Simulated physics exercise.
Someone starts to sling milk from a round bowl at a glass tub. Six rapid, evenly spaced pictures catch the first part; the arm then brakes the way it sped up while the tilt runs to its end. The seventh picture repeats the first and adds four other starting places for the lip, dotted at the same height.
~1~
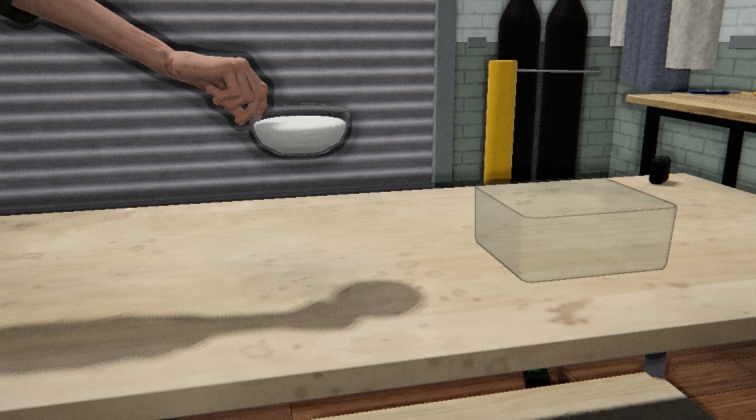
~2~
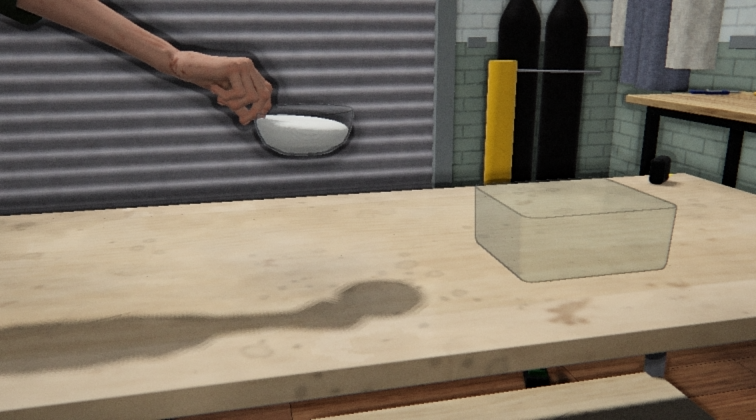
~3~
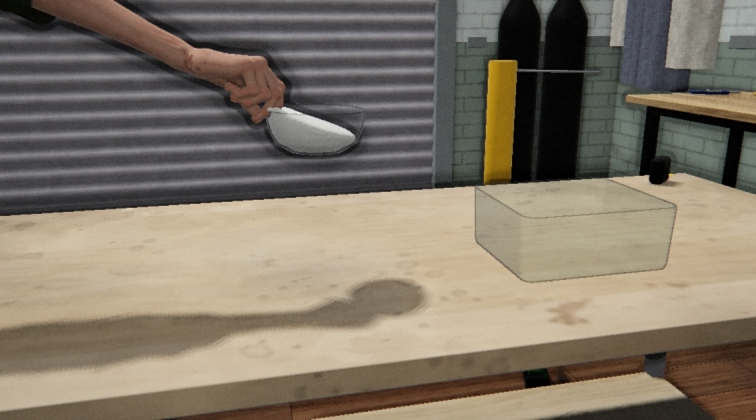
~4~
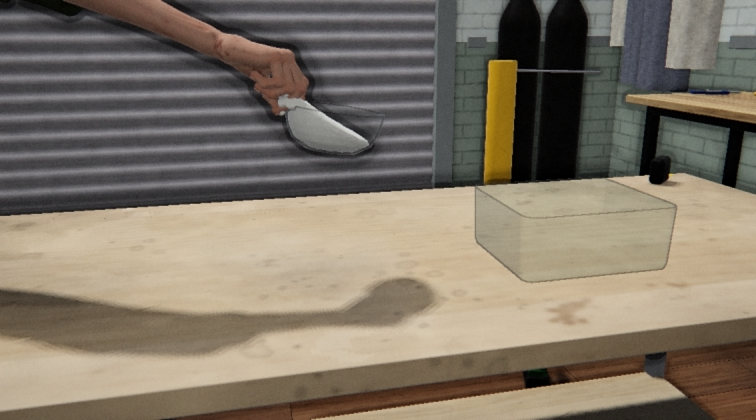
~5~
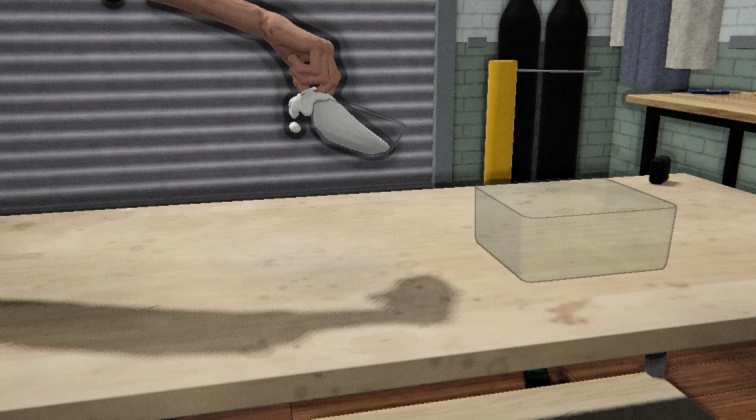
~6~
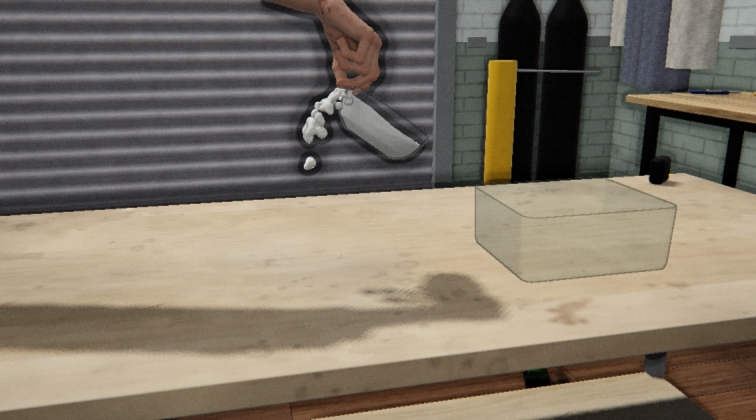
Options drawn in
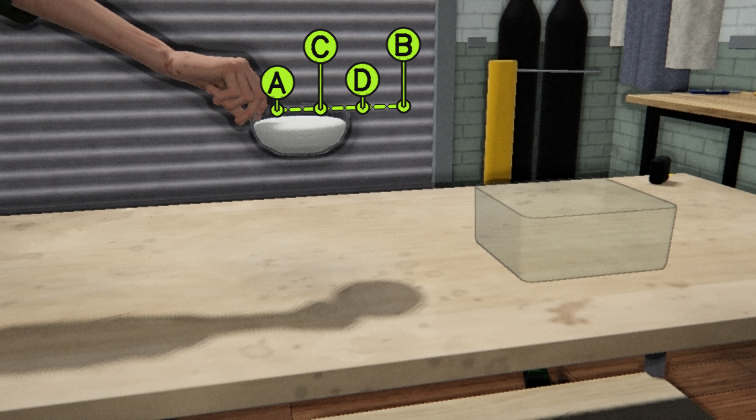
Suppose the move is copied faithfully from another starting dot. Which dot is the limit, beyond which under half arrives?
I would pick place C.
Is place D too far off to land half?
No, not at all.
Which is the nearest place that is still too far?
That would be A.
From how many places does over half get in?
Three.
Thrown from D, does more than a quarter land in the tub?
Yes, clearly.
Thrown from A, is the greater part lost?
Yes, it does.
On the marked copy, A at (277, 110); B at (403, 106); C at (320, 108); D at (362, 107).
With A, about 19 % lands in the tub, 74 % falls short and 7 % goes beside or beyond.
With B, about 83 % lands in the tub, 12 % falls short and 5 % goes beside or beyond.
With C, about 69 % lands in the tub, 15 % falls short and 16 % goes beside or beyond.
With D, about 70 % lands in the tub, 12 % falls short and 18 % goes beside or beyond.
